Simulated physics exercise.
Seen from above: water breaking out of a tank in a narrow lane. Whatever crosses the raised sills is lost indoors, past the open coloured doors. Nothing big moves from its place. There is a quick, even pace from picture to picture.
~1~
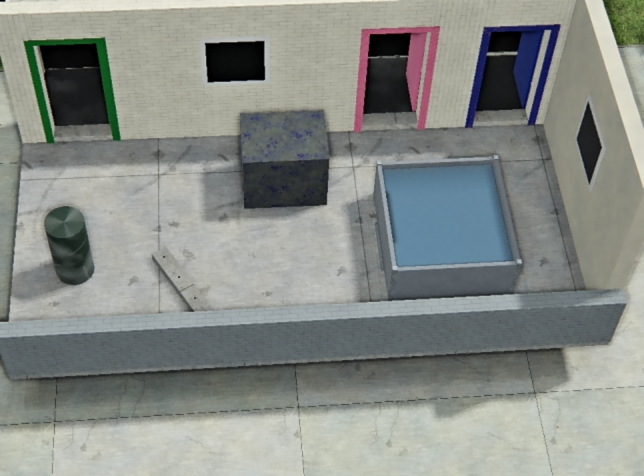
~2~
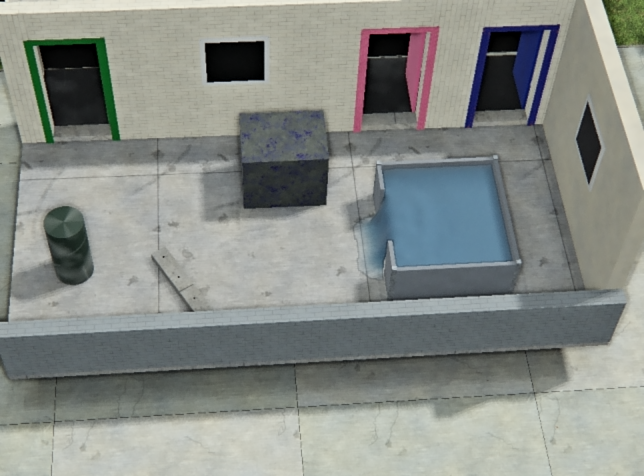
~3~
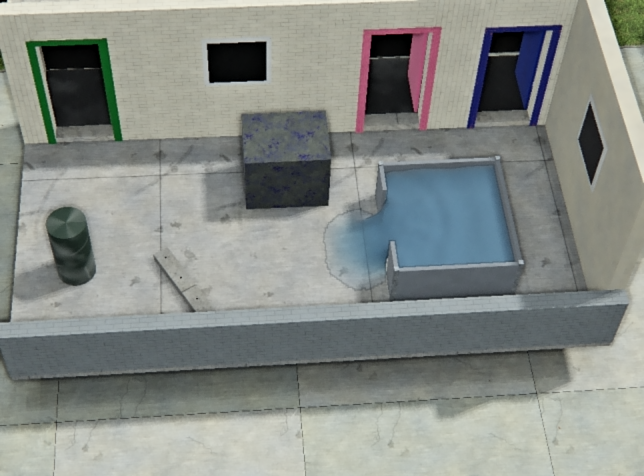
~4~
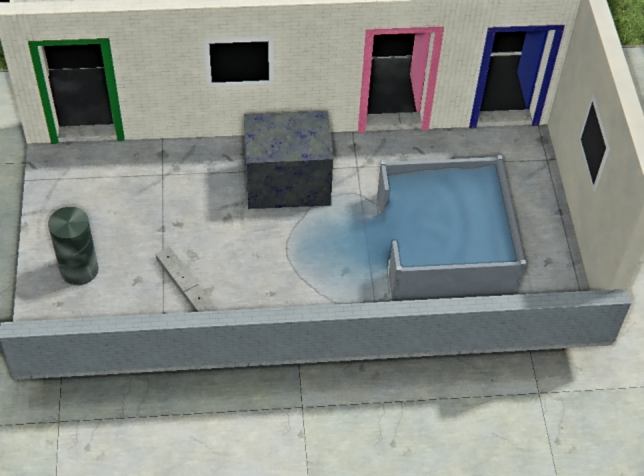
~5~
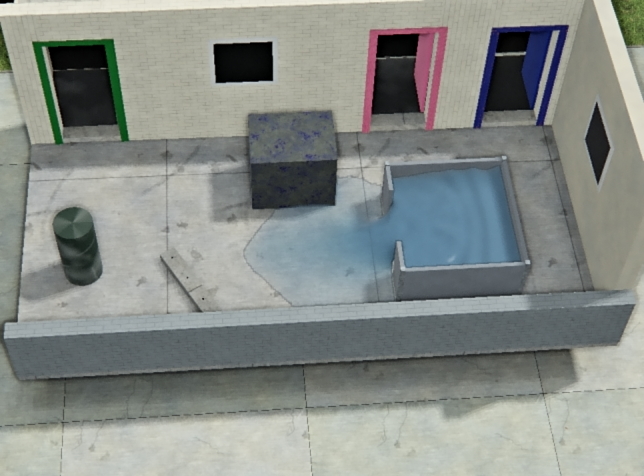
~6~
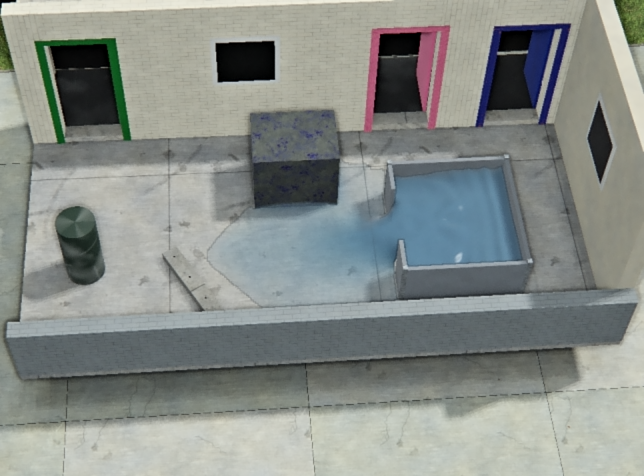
Water broke out through the left side of a square tank in a walled yard, then spread left across the pale floor, past a dark block and up close to a leaning plank.
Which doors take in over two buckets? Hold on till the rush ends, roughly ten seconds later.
In order: The blue door will let through no more than two buckets. The pink door will let through no more than two buckets. The green door will let through no more than two buckets.
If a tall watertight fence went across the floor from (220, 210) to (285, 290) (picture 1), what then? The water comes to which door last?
I'd say the blue-painted one.
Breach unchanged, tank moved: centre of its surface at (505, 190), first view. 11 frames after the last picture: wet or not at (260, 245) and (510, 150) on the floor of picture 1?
I'd say swamped for the first and still dry for the second.
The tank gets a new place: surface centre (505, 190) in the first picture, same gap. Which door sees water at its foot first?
The door meant here is the one in pink.
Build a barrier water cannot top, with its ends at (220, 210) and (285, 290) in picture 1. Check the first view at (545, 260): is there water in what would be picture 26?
There: Dry.
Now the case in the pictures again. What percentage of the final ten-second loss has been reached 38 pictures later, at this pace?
Around 70 percent.
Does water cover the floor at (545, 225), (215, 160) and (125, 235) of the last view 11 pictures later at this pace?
Point by point: Not yet wet, not yet wet, inundated.
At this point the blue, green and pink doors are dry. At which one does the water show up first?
That's the door marked pink.
A moment on, water covers 35 % of the floor; the blue door not reached, the pink door not reached, the green door not reached.
Next, water covers 55 % of the floor; the blue door not reached, the pink door wet at the sill, nothing in, the green door not reached.
Then, water covers 60 % of the floor; the blue door wet at the sill, nothing in, the pink door wet at the sill, nothing in, the green door wet at the sill, nothing in.
Later, water covers 70 % of the floor; the blue door wet at the sill, nothing in, the pink door wet at the sill, nothing in, the green door under two buckets in.
In the end, water covers 90 % of the floor; the blue door wet at the sill, nothing in, the pink door wet at the sill, nothing in, the green door under two buckets in.
